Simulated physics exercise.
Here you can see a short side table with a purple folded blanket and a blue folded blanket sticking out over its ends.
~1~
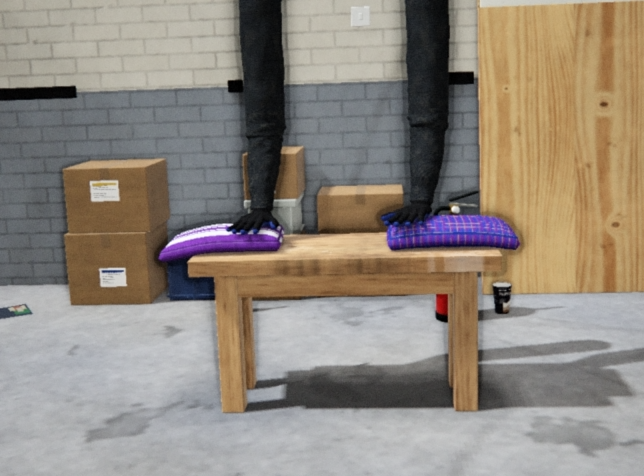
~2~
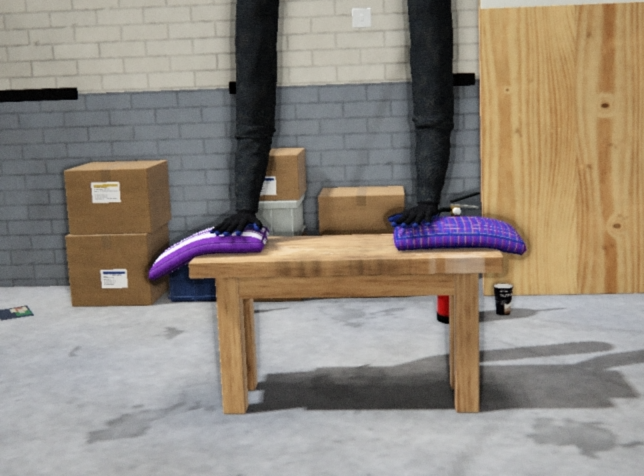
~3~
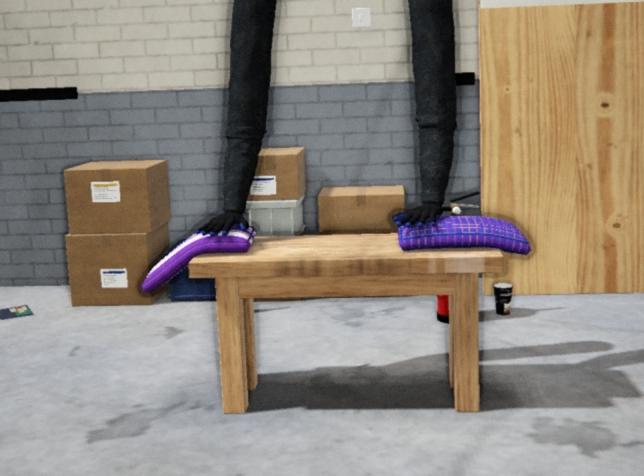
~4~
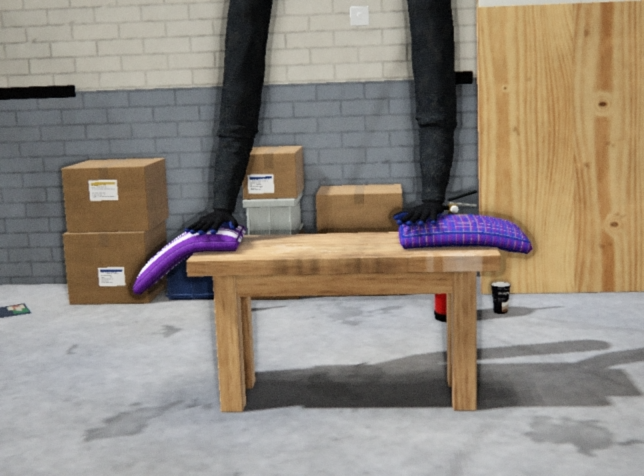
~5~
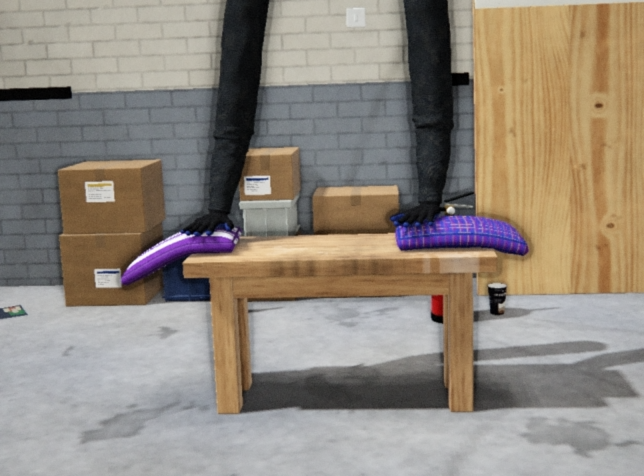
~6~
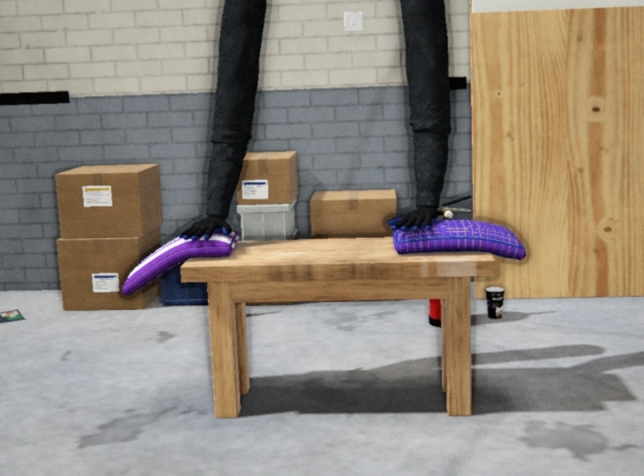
In a garage-like room with cardboard boxes along a brick wall, two dark-gloved hands press on purple and bluish-purple folded cloths at opposite ends of a wooden table. The left hand slides its cloth outward until much of it droops over the edge, while the right one shifts slightly outward, then barely moves.
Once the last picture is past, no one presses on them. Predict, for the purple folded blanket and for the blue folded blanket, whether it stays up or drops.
Outcome: The purple folded blanket does not stay, the blue folded blanket does not leave.
Then, 0.24 s later than the last view, purple folded blanket tipping outwards near (179, 269); blue folded blanket at rest.
Then, 0.48 s later than the last view, purple folded blanket on the floor near (174, 370); blue folded blanket at rest.
Then, 0.72 s later than the last view, purple folded blanket on the floor near (145, 395); blue folded blanket at rest.
Finally, purple folded blanket on the floor near (144, 395); blue folded blanket at rest. The purple folded blanket goes down and the blue folded blanket stays up there.
